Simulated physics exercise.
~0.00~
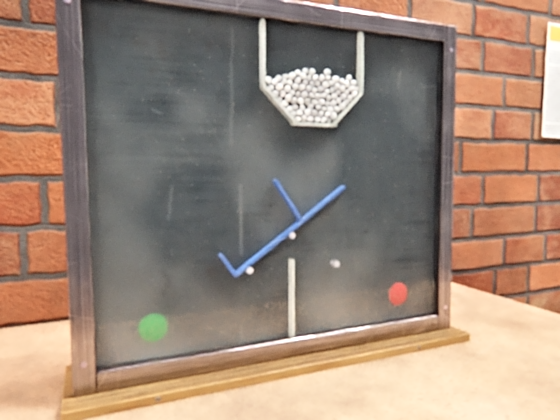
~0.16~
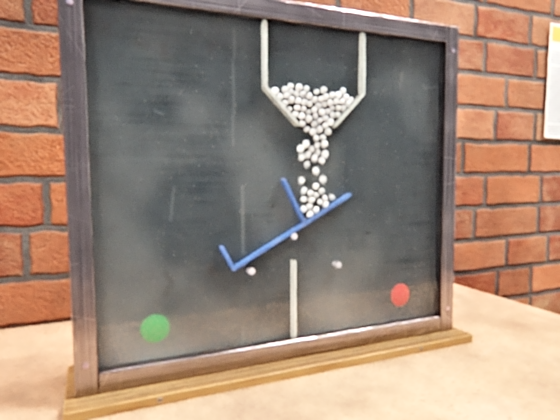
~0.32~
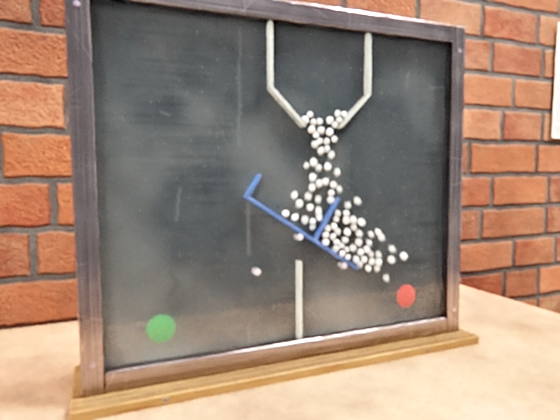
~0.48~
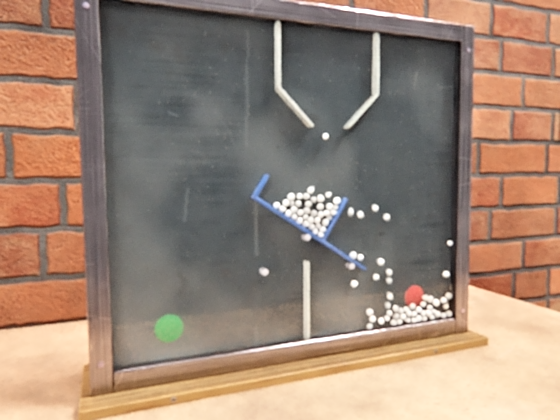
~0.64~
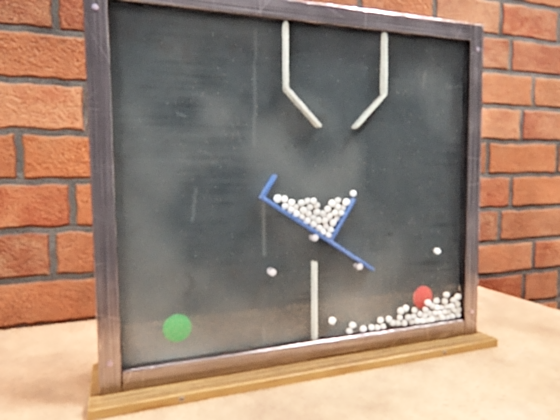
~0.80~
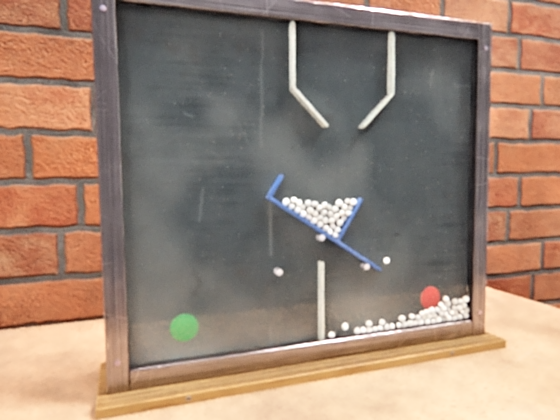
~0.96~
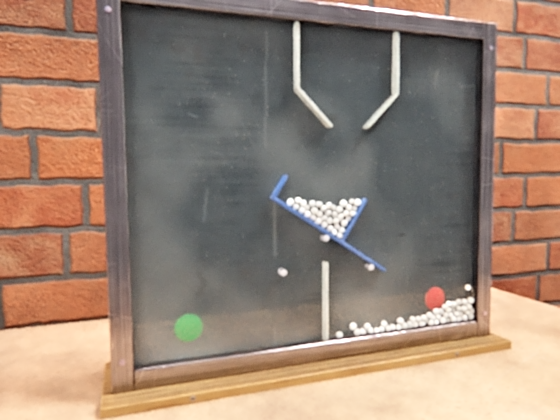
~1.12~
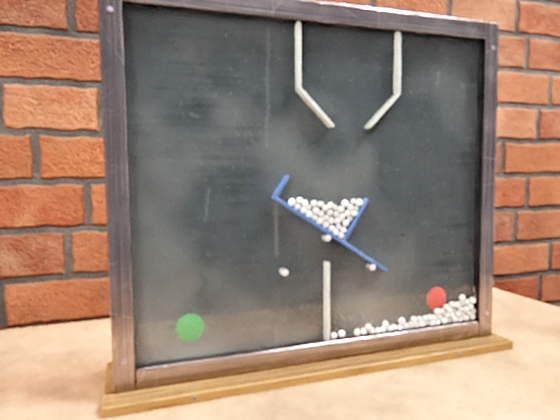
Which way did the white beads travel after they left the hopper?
They moved down, falling onto the blue tray, with many of them carrying on to the floor of the case.
